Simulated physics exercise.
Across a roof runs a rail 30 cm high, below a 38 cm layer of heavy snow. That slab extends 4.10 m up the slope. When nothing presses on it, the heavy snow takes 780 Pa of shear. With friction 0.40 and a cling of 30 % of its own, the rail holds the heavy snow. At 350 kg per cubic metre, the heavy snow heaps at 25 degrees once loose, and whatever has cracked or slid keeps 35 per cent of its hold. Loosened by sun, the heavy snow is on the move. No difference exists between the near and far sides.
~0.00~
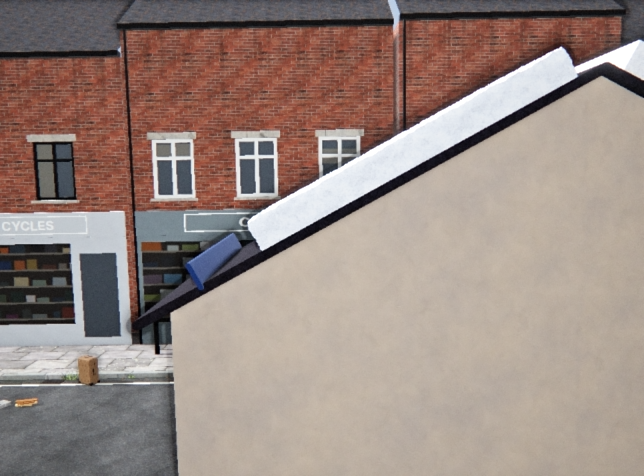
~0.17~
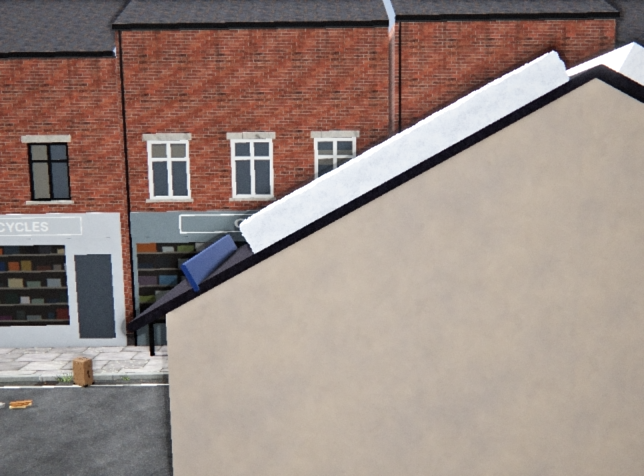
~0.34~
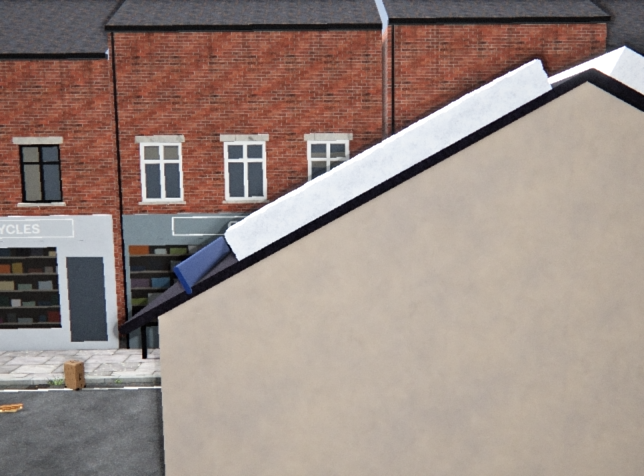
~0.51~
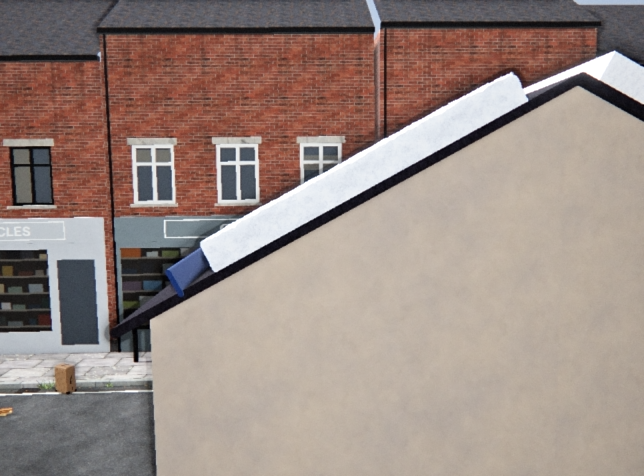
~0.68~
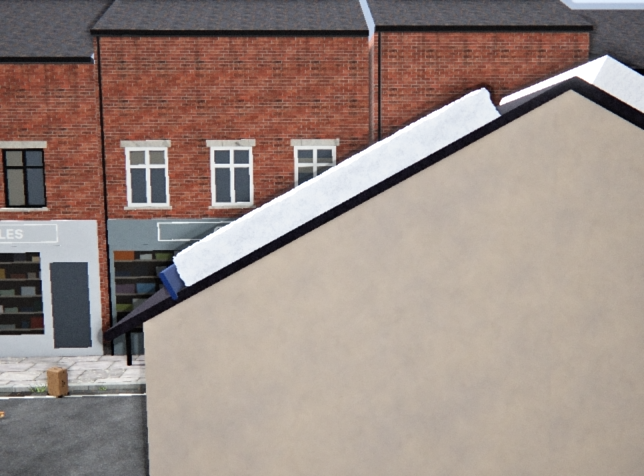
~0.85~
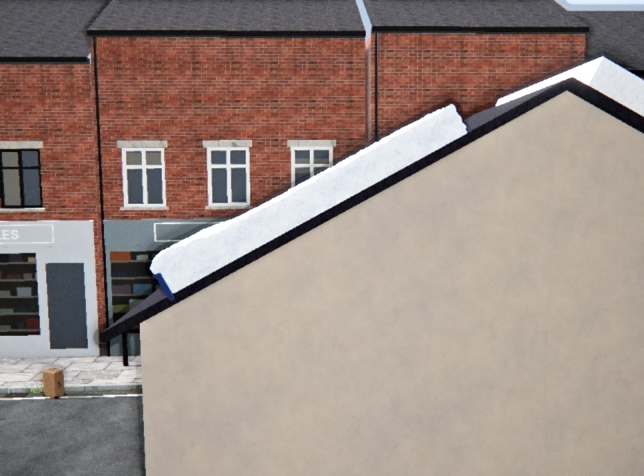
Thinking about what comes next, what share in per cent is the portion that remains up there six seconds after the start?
It should be roughly 57 %.
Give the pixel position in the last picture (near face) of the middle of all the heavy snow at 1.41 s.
Position: About (227, 239).
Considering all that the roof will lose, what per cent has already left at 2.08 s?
60 %.
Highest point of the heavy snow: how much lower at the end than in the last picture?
Looks like something near 0.9 m to me.
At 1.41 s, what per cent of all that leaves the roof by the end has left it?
The figure is about 10 %.
After 1.41 s, 97 % of the snow is on the roof.
After 2.08 s, 74 % of the snow is on the roof.
After 2.74 s, 61 % of the snow is on the roof.
After 3.40 s, 57 % of the snow is on the roof.
After 6.00 s, 57 % of the snow is on the roof.
